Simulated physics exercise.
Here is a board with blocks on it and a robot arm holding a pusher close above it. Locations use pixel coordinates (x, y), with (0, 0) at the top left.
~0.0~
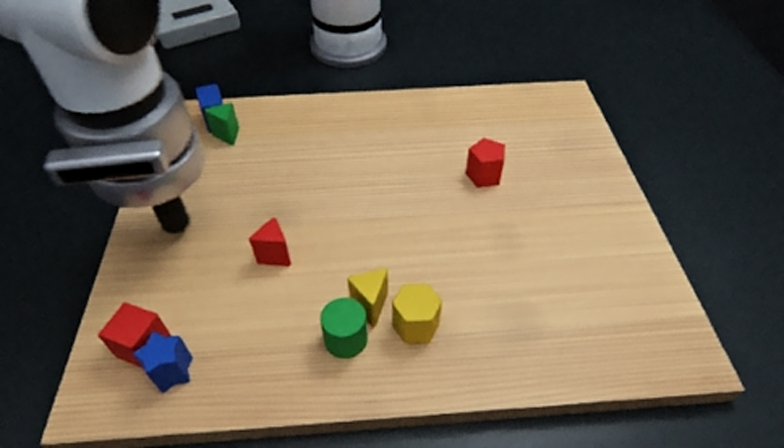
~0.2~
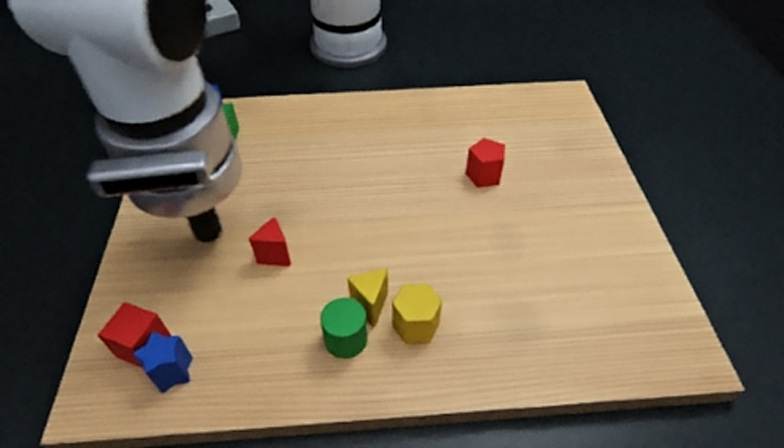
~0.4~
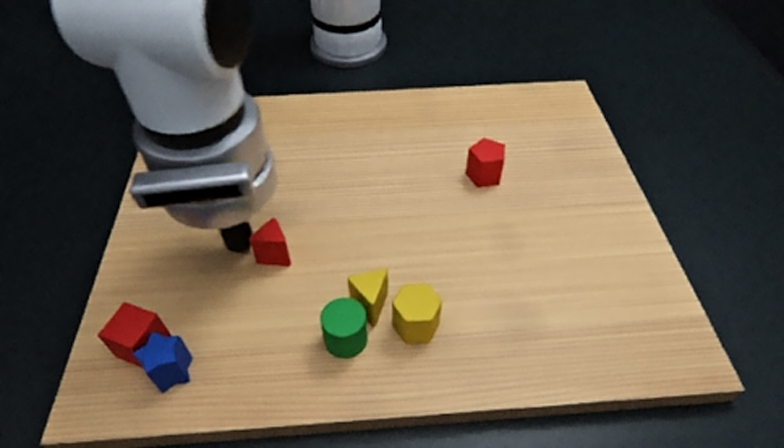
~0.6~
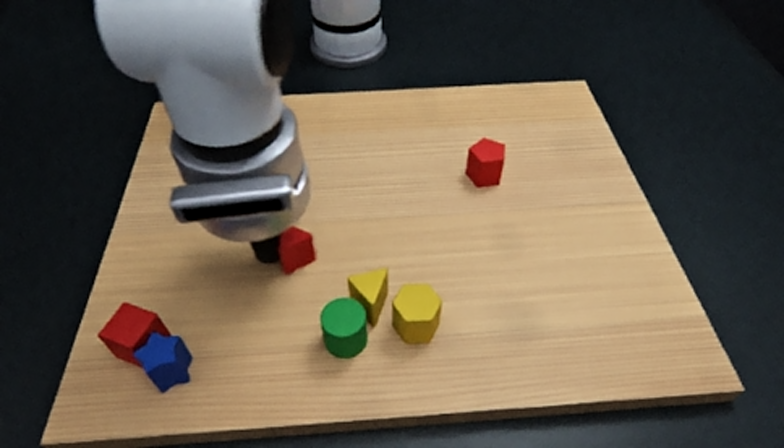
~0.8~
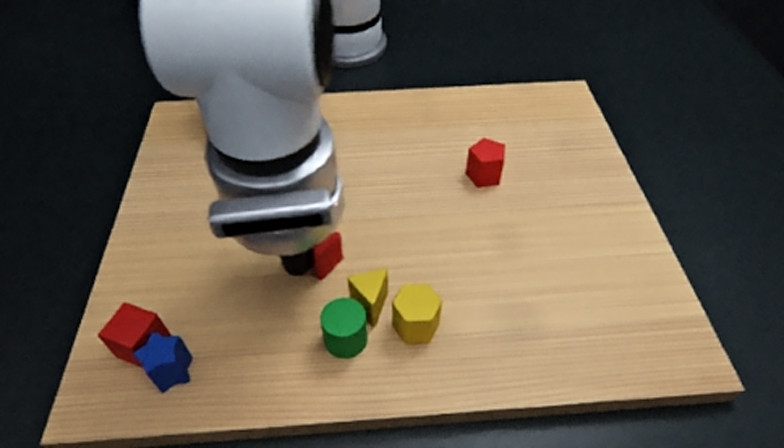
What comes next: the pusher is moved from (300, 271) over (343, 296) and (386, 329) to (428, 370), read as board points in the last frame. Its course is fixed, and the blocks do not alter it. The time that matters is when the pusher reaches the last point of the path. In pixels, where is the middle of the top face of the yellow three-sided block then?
When the path ends, it will be at (462, 343).
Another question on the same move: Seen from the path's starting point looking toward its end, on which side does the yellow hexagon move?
Slides left.
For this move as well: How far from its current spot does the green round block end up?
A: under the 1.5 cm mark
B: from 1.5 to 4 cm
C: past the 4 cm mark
A
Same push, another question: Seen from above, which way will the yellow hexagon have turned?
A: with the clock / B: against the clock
Correct choice: B.
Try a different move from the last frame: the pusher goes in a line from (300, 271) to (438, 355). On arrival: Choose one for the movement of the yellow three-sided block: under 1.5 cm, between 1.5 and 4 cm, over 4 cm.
Over 4 cm.
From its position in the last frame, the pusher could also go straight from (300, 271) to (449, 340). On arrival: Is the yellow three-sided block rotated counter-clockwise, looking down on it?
Short answer: No.
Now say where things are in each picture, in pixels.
Lower end of the pusher (177, 224), tops of blocks, red three-sided block (269, 232), green round block (343, 316), yellow three-sided block (369, 283), yellow hexagon (417, 301), in the first frame.
Pusher (209, 233), blocks as before, in the second frame.
Pusher (240, 243), blocks as before, in the third frame.
Pusher (270, 253), red three-sided block (291, 235), in the fourth frame.
Pusher (298, 265), red three-sided block partly hidden, green round block (343, 316), yellow three-sided block (369, 283), yellow hexagon (417, 301), in the fifth frame.
The first path, step by step. One third of the way, pusher (343, 291); red three-sided block (334, 240), turned 30° anticlockwise; yellow three-sided block (376, 285).
Two thirds of the way, pusher (386, 323); red three-sided block (334, 240), turned 30° anticlockwise; green round block (343, 319); yellow three-sided block (420, 314), turned 30° anticlockwise; yellow hexagon (456, 310), turned 40° anticlockwise.
At the end, pusher (428, 365); red three-sided block (334, 240), turned 30° anticlockwise; green round block (343, 319); yellow three-sided block (462, 343), turned 90° anticlockwise; yellow hexagon (470, 310), turned 80° anticlockwise.
